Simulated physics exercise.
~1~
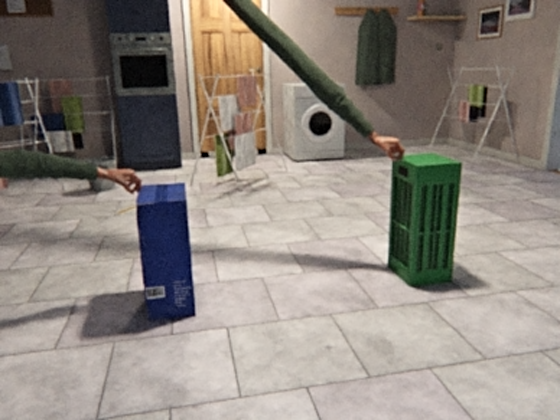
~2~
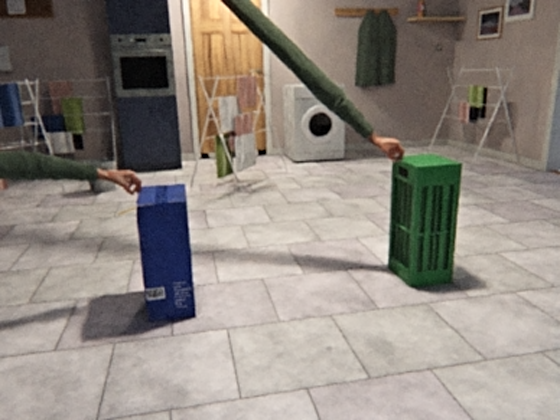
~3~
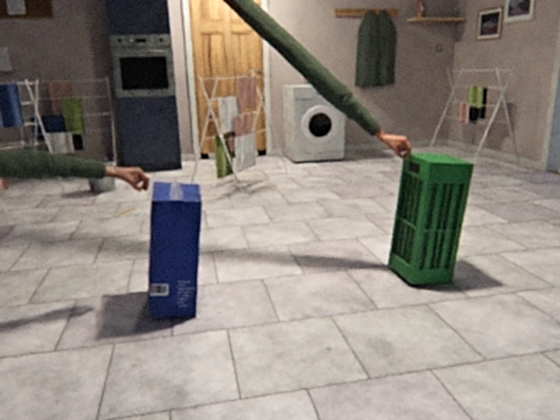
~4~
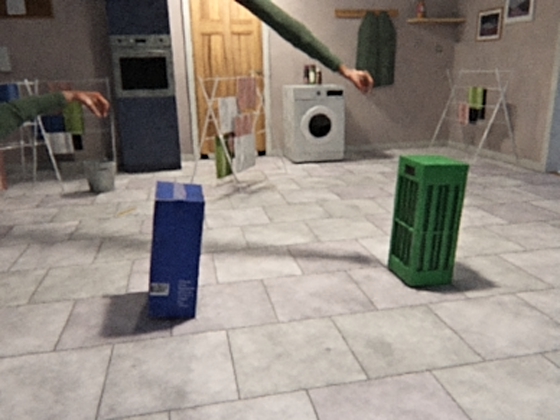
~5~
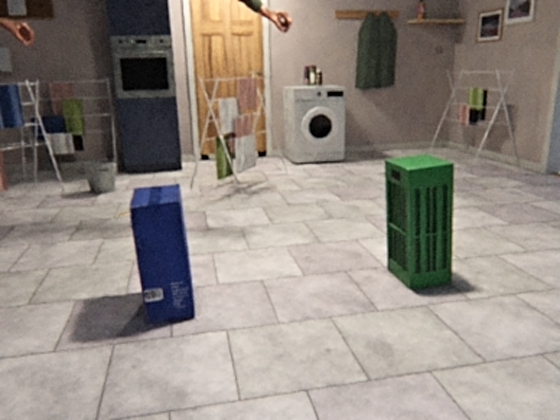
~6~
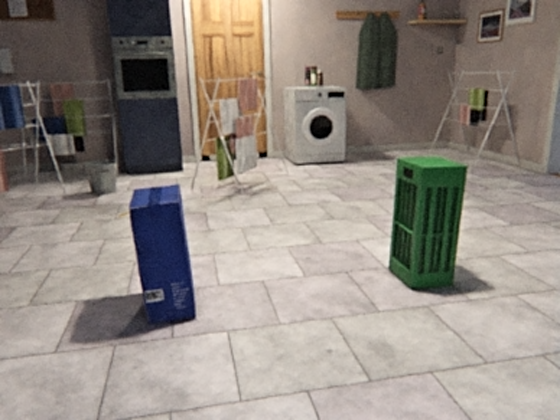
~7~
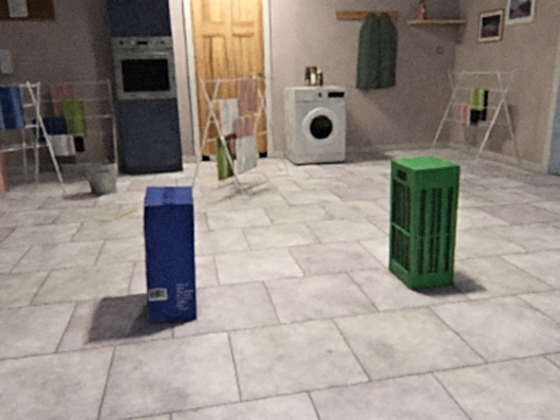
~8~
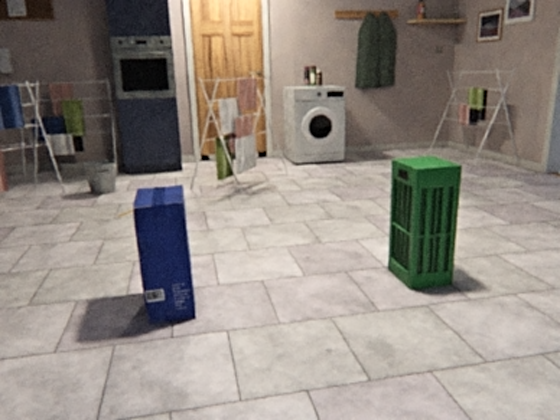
Two hands shove a blue box and a green crate, which rock briefly and settle upright.
